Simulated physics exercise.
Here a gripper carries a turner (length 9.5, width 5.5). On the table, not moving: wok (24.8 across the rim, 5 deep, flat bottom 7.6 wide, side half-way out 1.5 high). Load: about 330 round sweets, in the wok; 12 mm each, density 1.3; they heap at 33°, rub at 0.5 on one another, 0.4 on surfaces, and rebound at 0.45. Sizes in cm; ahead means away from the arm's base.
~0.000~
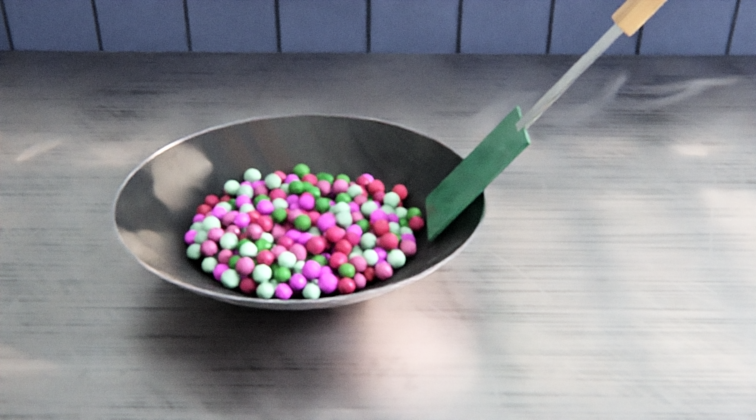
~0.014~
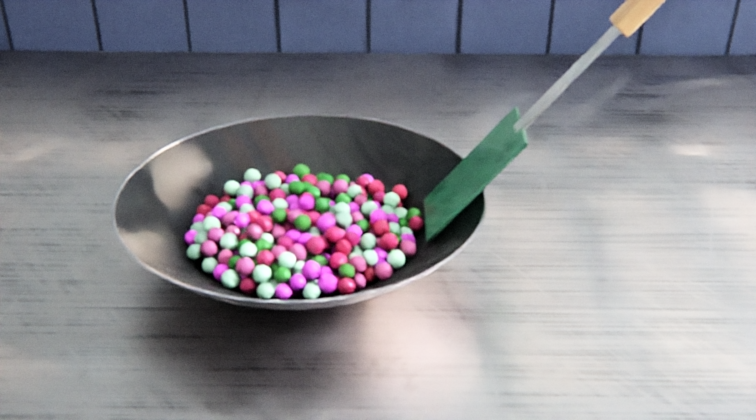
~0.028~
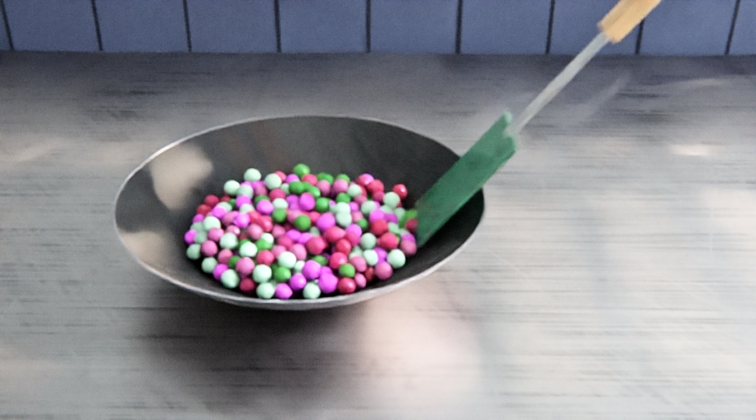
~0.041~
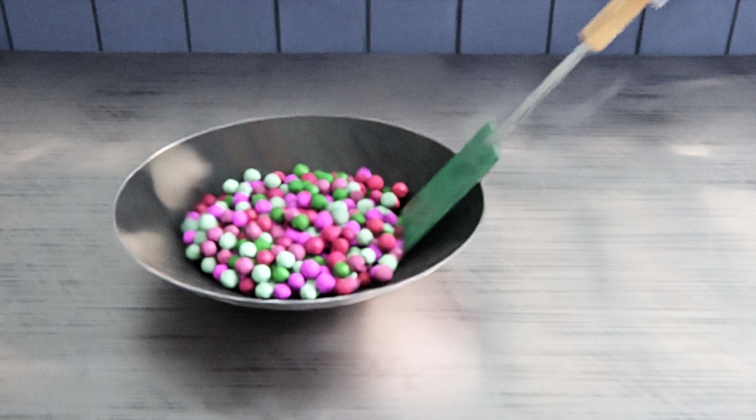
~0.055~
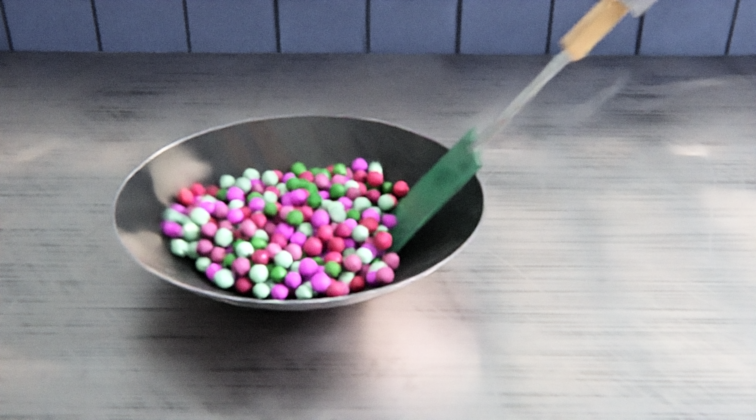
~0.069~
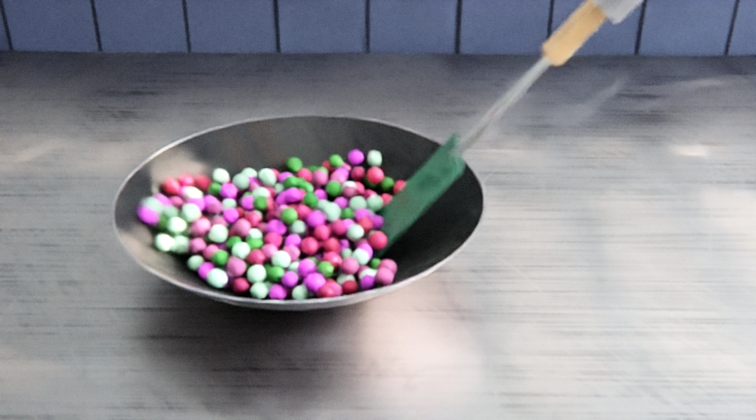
The video shows a green turner with a wooden section on its handle moving left inside a dark wok on a table, pushing a heap of pink, red, green and white balls leftward while the wok stays still.
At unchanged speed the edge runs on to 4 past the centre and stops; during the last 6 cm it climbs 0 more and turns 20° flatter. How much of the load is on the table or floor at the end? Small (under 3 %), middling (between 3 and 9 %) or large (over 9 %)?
A middling share, between 3 and 9 %, ends on the table or floor.
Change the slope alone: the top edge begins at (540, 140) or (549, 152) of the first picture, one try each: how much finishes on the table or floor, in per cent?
Some 5 and 5 per cent.
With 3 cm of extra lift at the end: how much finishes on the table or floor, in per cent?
Some 5 per cent.
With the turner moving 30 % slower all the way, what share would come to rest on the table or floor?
In that case some 0 per cent.
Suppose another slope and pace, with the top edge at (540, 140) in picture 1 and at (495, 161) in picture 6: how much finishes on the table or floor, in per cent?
Some 0 per cent.
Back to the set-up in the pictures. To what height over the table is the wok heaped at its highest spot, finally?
About 6.0 cm.
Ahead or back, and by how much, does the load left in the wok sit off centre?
About 4.0 cm ahead.
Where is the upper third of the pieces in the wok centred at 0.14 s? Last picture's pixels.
Around (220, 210).
After 0.10 s, sloping 50°, highest piece 7 above the table; 330 in the wok, 1 on the blade or in flight.
After 0.14 s, sloping 41°, highest piece 8 above the table; 326 in the wok, 5 on the blade or in flight.
After 0.35 s, sloping 31°, highest piece 6 above the table; 314 in the wok, 16 on the table or floor, 1 on the blade or in flight.
After 1.40 s, sloping 31°, highest piece 6 above the table; 314 in the wok, 17 on the table or floor.
At rest, 314 in the wok, 17 on the table or floor. That is 5 % on the table or floor.
